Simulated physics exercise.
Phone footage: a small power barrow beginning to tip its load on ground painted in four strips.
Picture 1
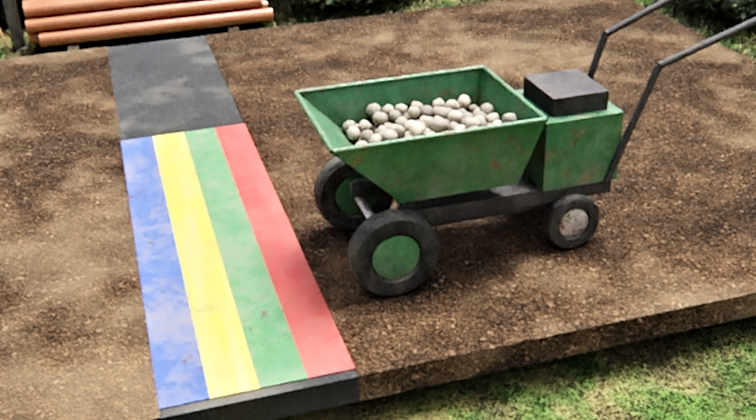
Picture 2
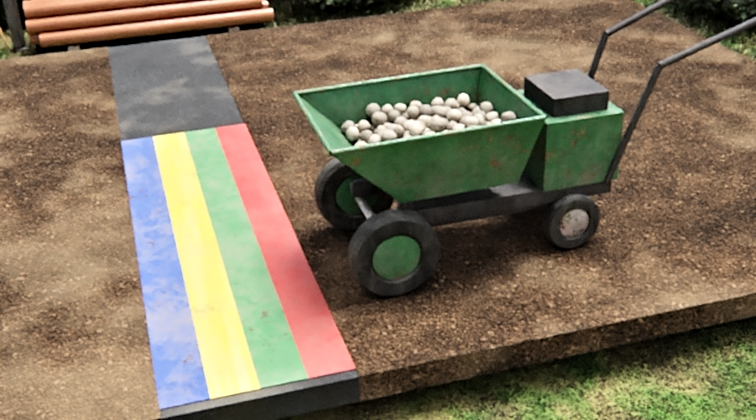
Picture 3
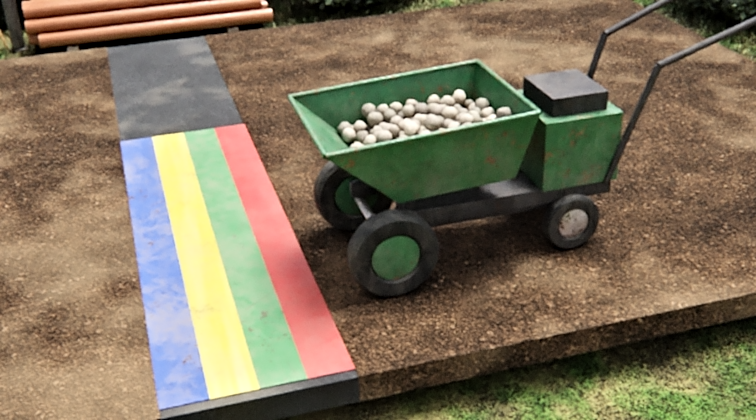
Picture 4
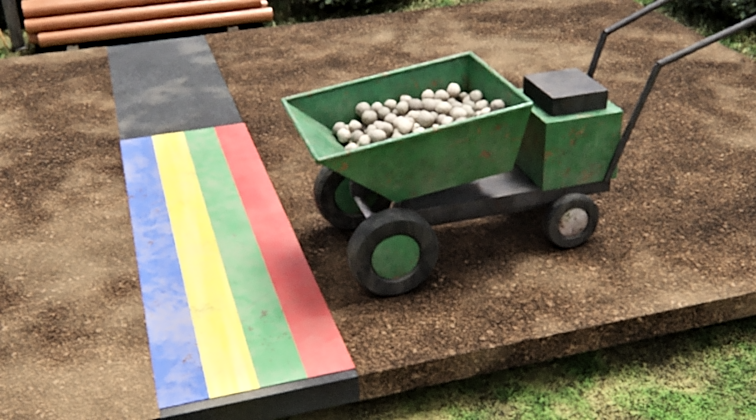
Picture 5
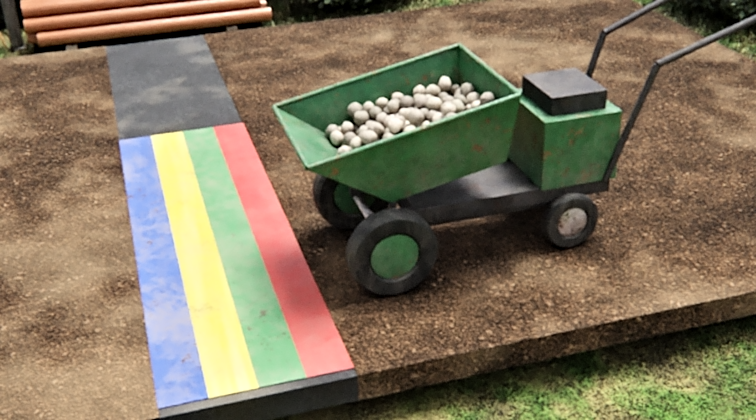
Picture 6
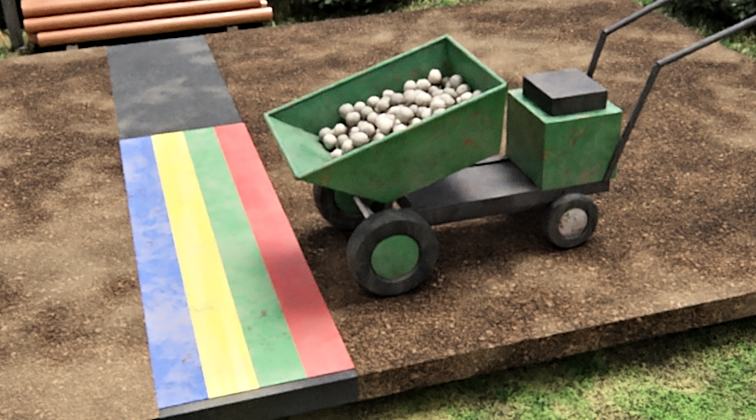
The clip opens on a small green barrow heaped with rounded pebbles, its skip level, standing beside a panel painted in blue, yellow, green and red strips. The skip then tilts steadily, its rear rising and its lip dipping leftward, while the pebbles stay inside and the wheels remain still.
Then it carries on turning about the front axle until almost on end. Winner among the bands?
Winner: Yellow.
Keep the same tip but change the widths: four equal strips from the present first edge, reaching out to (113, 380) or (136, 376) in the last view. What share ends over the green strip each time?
Near 30 and then 20 in a hundred.
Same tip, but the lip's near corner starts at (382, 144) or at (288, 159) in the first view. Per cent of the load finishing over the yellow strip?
About 20 %, then 20 %.
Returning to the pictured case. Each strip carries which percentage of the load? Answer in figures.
I'd say the red strip has near 0, the green strip near 15, the yellow strip near 35 and the blue strip near 20 per cent.
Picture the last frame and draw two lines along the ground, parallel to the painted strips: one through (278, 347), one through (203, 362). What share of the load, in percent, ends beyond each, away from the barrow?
In order: Near 70 %, then 30 %.
Soon after the last picture, skip tipped steeply; all in the skip.
A little later, skip tipped steeply; most in the skip; a stray few over the green strip; a small part over the yellow strip.
Later still, skip tipped right over; about a quarter in the skip; a small part over the green strip; about a third over the yellow strip; about a quarter over the blue strip; a small part off the paint.
At rest, skip tipped right over; about a quarter in the skip; none over the red strip; a small part over the green strip; about a third over the yellow strip; about a quarter over the blue strip; a small part off the paint.
